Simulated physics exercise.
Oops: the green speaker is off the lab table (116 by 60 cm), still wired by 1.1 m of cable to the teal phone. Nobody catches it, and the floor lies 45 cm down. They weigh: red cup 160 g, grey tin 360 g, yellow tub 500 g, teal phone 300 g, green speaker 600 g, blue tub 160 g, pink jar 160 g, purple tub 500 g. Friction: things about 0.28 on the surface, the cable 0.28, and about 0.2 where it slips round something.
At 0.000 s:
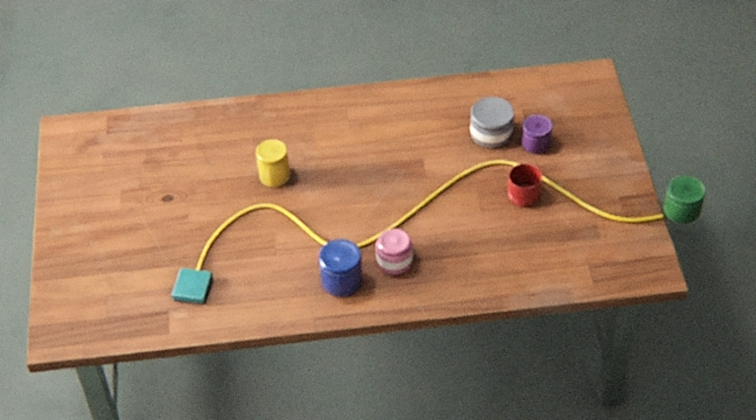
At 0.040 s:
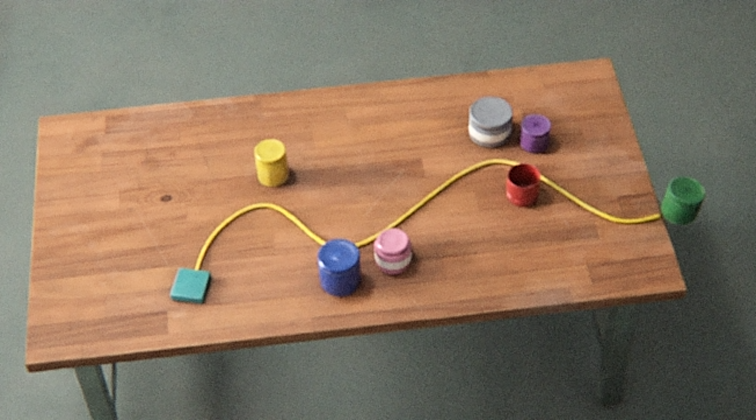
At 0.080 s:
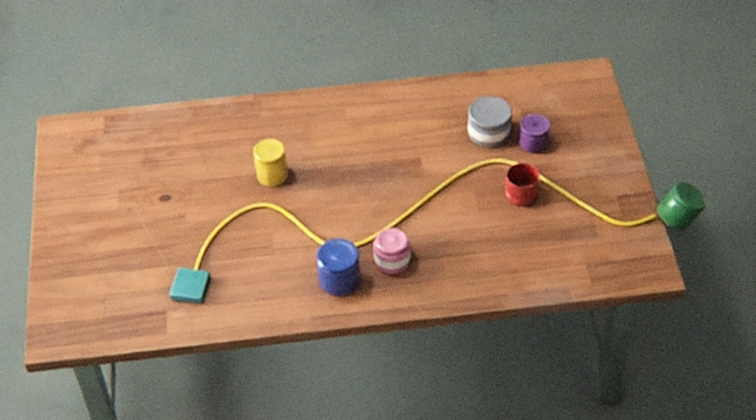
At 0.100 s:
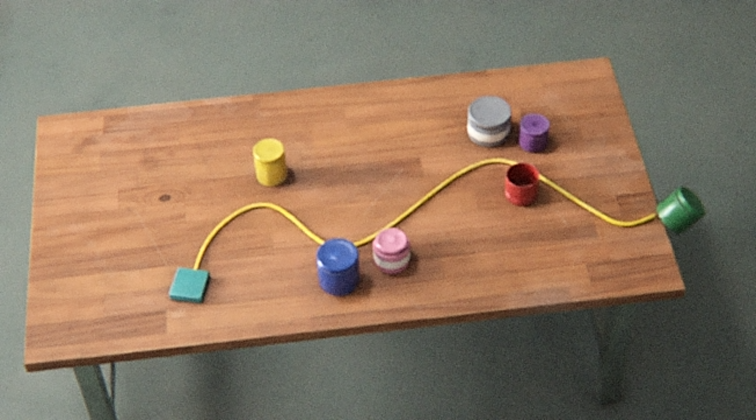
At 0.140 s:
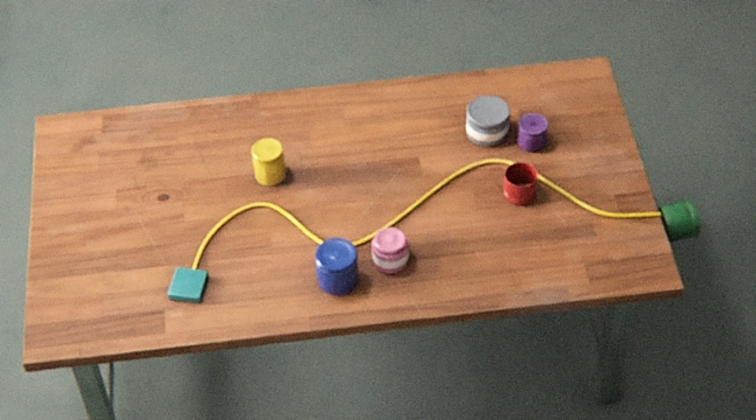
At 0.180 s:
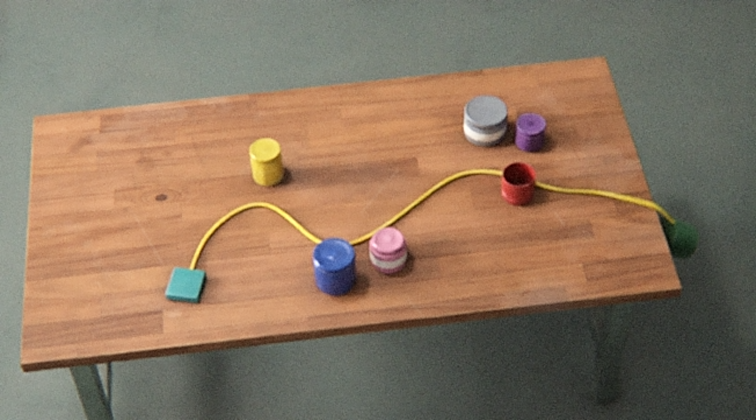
At the start, a green cylinder sits at the right edge of a wooden table, joined by a curving yellow cable to a teal block among colourful containers. The cylinder tilts over, then drops lower past the edge, partly out of view, as the cable's right end straightens and shifts.
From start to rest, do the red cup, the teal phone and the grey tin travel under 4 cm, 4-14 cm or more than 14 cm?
In order: The red cup travels a long way; the teal phone travels a long way; the grey tin stays in the low band.
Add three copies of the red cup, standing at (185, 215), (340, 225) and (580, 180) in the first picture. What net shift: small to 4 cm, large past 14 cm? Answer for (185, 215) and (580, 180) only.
In turn: Small, small.
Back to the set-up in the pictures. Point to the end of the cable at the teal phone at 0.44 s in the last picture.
Near (309, 266).
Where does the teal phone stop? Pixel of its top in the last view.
Around (448, 181).
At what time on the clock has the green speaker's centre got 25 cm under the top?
That is: 0.28 s.
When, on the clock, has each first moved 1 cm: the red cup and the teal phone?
Red cup 0.32 s, teal phone 0.32 s.
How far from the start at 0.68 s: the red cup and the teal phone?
About: Red cup 30 cm, teal phone 45 cm.
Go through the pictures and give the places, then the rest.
The first frame shows red cup (526, 176); teal phone (192, 283); grey tin (493, 111); cable runs through (611, 217) (417, 209) (316, 237) (223, 228).
The second frame shows green speaker (685, 190); cable runs through (609, 217) (415, 209) (221, 227).
The third frame shows green speaker (682, 206); cable runs through (607, 218) (414, 208) (220, 227).
The fourth frame shows green speaker (681, 210); cable runs through (606, 218) (414, 208) (220, 227).
The fifth frame shows green speaker (679, 221); cable runs through (608, 214) (413, 208) (218, 227).
The sixth frame shows red cup (519, 174); teal phone (186, 282); grey tin (486, 110); cable runs through (631, 200) (412, 207) (310, 236) (216, 227).
At 0.4 s, the cable's tail end at (309, 266); teal phone 20 cm off its start, red cup 14 cm off its start, green speaker over the edge.
At 0.7 s, the cable's tail end at (398, 214); teal phone 44 cm off its start, red cup 31 cm off its start, pink jar 4 cm off its start.
At 0.9 s, the cable's tail end at (431, 190); teal phone 53 cm off its start at (448, 181), red cup over the edge, pink jar 4 cm off its start at (402, 251).
At 1.2 s, the cable's tail end at (431, 190); teal phone 53 cm off its start, red cup over the edge, pink jar 4 cm off its start.
At 2.4 s, the cable's tail end at (431, 190); teal phone 53 cm off its start at (448, 181), red cup over the edge, grey tin 0 cm off its start at (486, 110), pink jar 4 cm off its start at (402, 251).
